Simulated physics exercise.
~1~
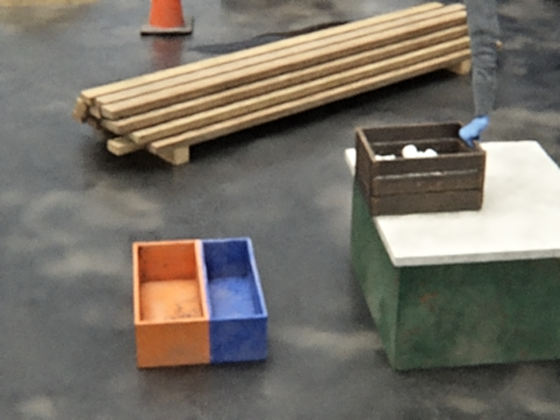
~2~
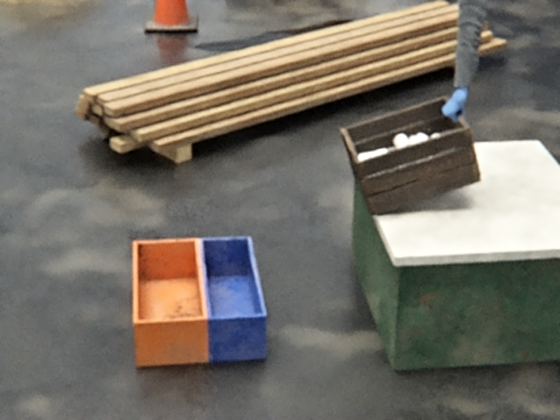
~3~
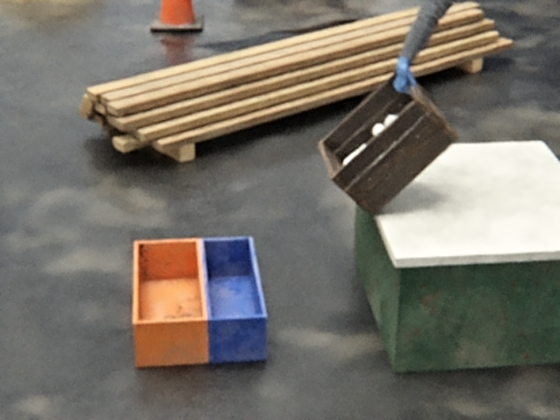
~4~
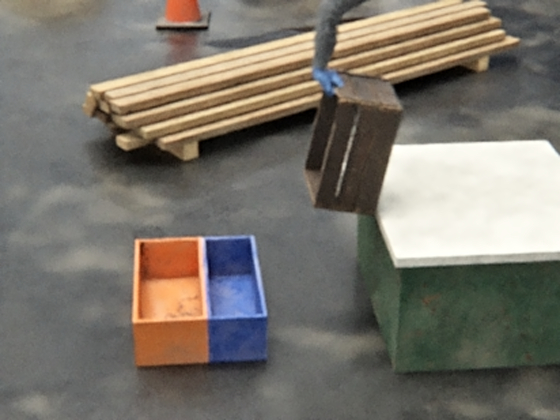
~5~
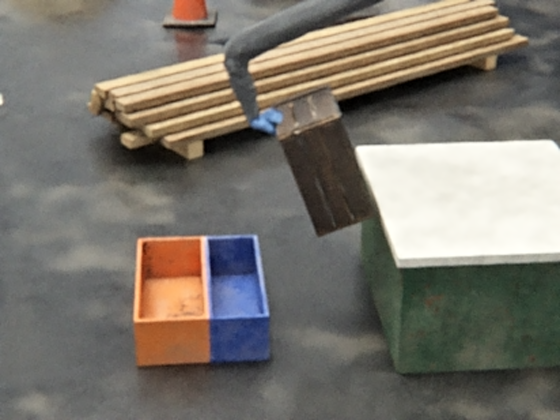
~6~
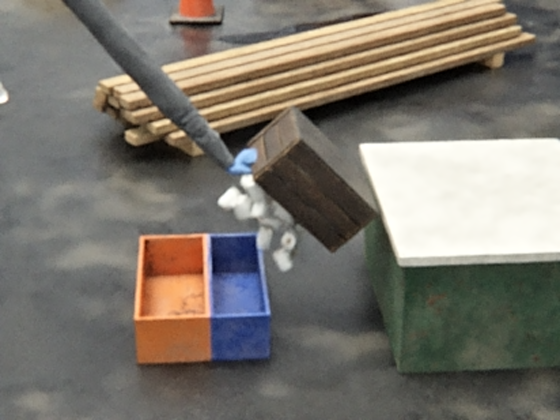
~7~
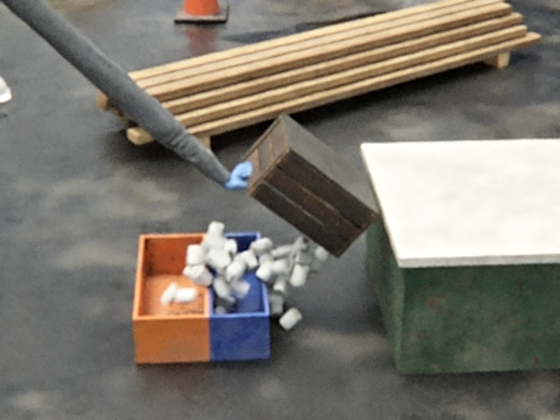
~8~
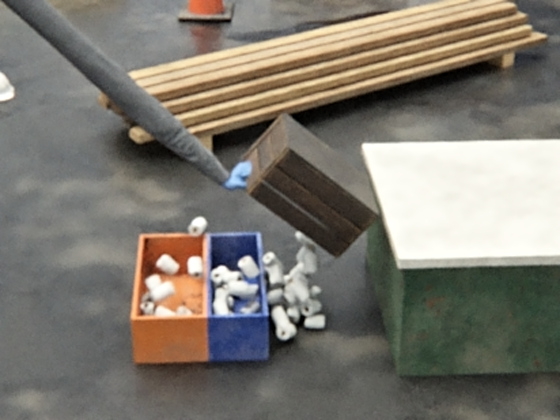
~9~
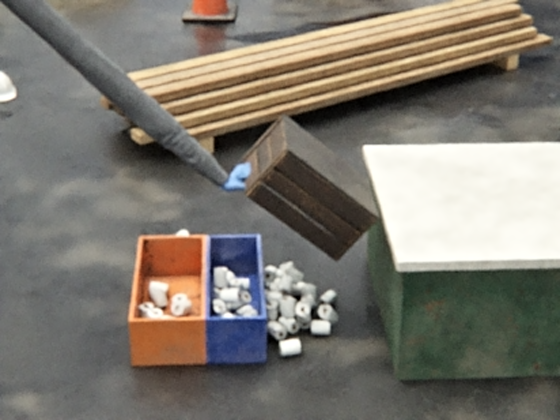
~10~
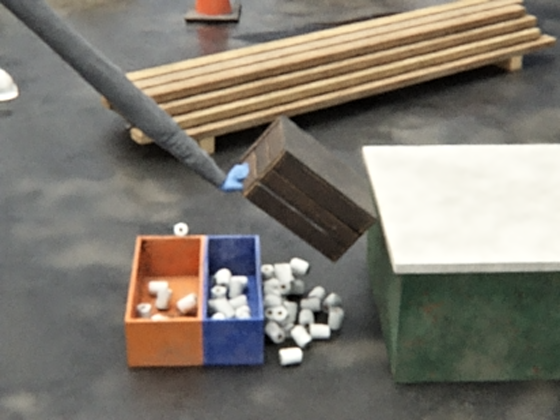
A gloved hand tipped a dark wooden crate over the edge of a white-topped green bench, spilling small white rolls toward the joined orange and blue bins below; some landed in each bin, but the largest heap lay on the ground beside the blue one.
